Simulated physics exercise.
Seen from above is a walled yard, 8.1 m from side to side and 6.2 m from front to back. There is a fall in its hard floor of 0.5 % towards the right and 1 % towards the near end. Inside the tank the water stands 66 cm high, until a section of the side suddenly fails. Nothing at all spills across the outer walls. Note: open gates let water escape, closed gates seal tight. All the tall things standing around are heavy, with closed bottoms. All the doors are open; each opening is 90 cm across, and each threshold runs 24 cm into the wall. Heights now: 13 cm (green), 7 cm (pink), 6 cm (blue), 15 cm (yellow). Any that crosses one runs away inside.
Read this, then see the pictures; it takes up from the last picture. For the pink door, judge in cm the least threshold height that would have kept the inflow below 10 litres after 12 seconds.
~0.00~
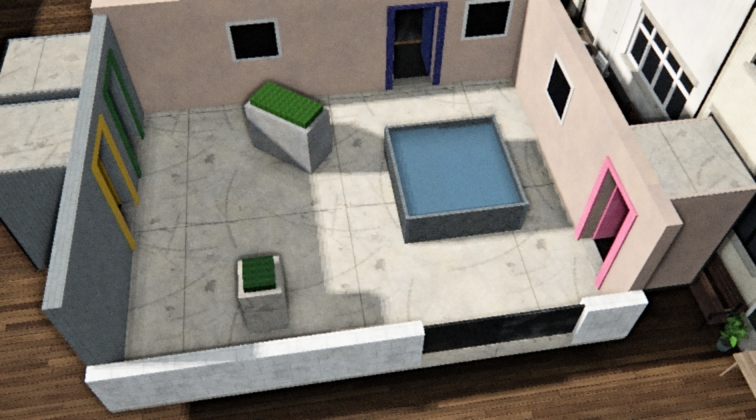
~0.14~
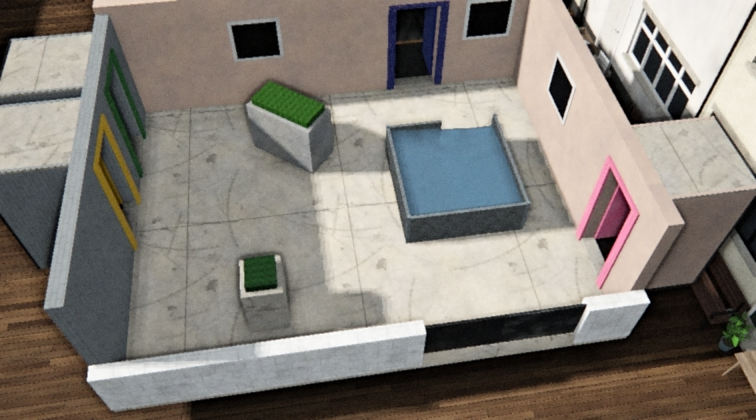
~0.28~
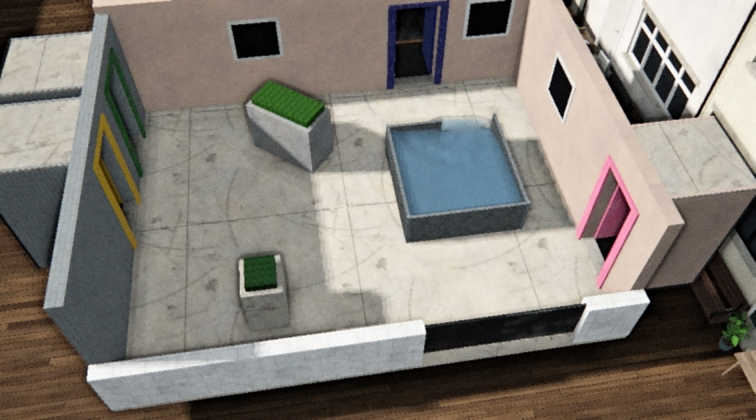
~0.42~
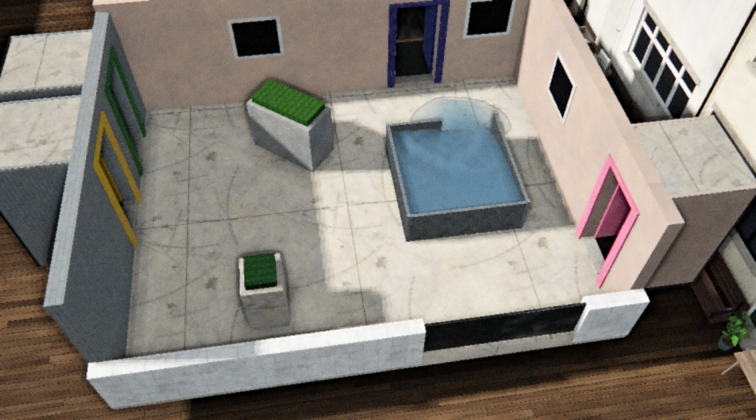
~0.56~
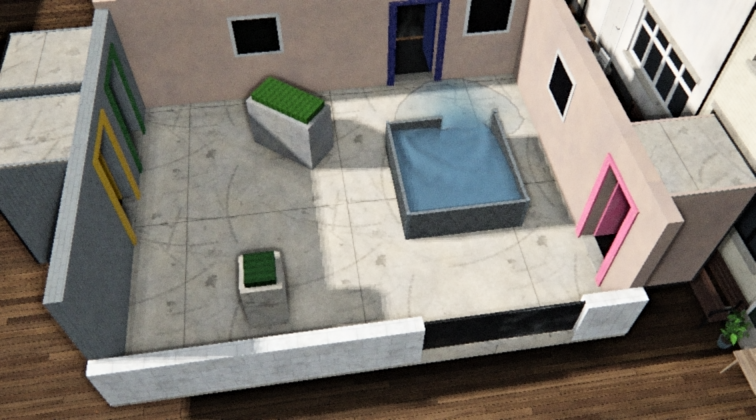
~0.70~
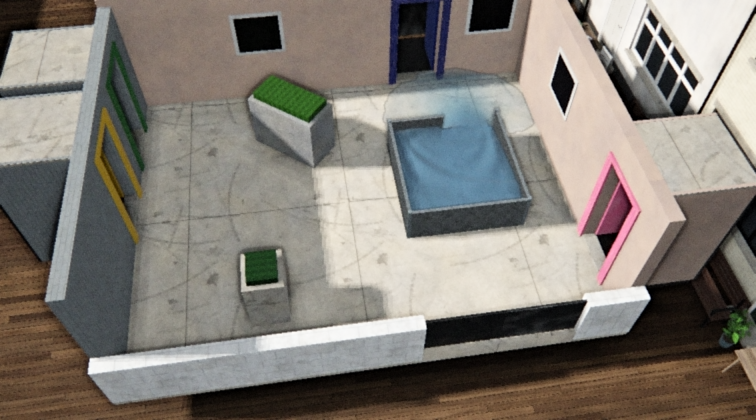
A threshold of about 6.5 cm.
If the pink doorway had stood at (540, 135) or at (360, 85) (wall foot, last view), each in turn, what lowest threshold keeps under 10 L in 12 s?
10.5 and 6.5 cm.
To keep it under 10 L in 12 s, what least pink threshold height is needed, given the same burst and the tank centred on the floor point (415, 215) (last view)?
A height near 7.5 cm.
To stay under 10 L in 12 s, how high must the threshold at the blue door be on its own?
Blue door, minimum about 29 cm.
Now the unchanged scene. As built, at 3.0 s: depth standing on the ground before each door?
Centimetres: Green = 0, pink = 0, blue = 20, yellow = 0.
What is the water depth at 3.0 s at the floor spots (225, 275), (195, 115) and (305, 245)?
Roughly 0, then 0, then 0 cm.
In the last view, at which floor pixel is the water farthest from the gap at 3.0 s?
The tip of the flood lies near (250, 98).
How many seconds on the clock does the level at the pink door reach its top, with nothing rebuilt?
Peak: Close to 5.0 s.
After 1.4 s water covers 10 % of the floor, deepest (52 cm) near (508, 74); it has not reached the pink door.
After 3.0 s water covers 25 % of the floor, deepest (34 cm) near (511, 80); it has not reached the pink door.
After 12.0 s water covers 95 % of the floor, deepest (12 cm) near (137, 378); 7 cm at the pink door, 8 litres in over its 7 cm threshold.
At the pink door as built, the water arrived by 3.3 s and peaked near 9 cm at 5.0 s.
Run again over the same 12 s with other heights there, 20 litres in over 5.5 cm, 6 litres over 7.5 cm. The limit of 10 litres is kept from about 6.5 cm up.
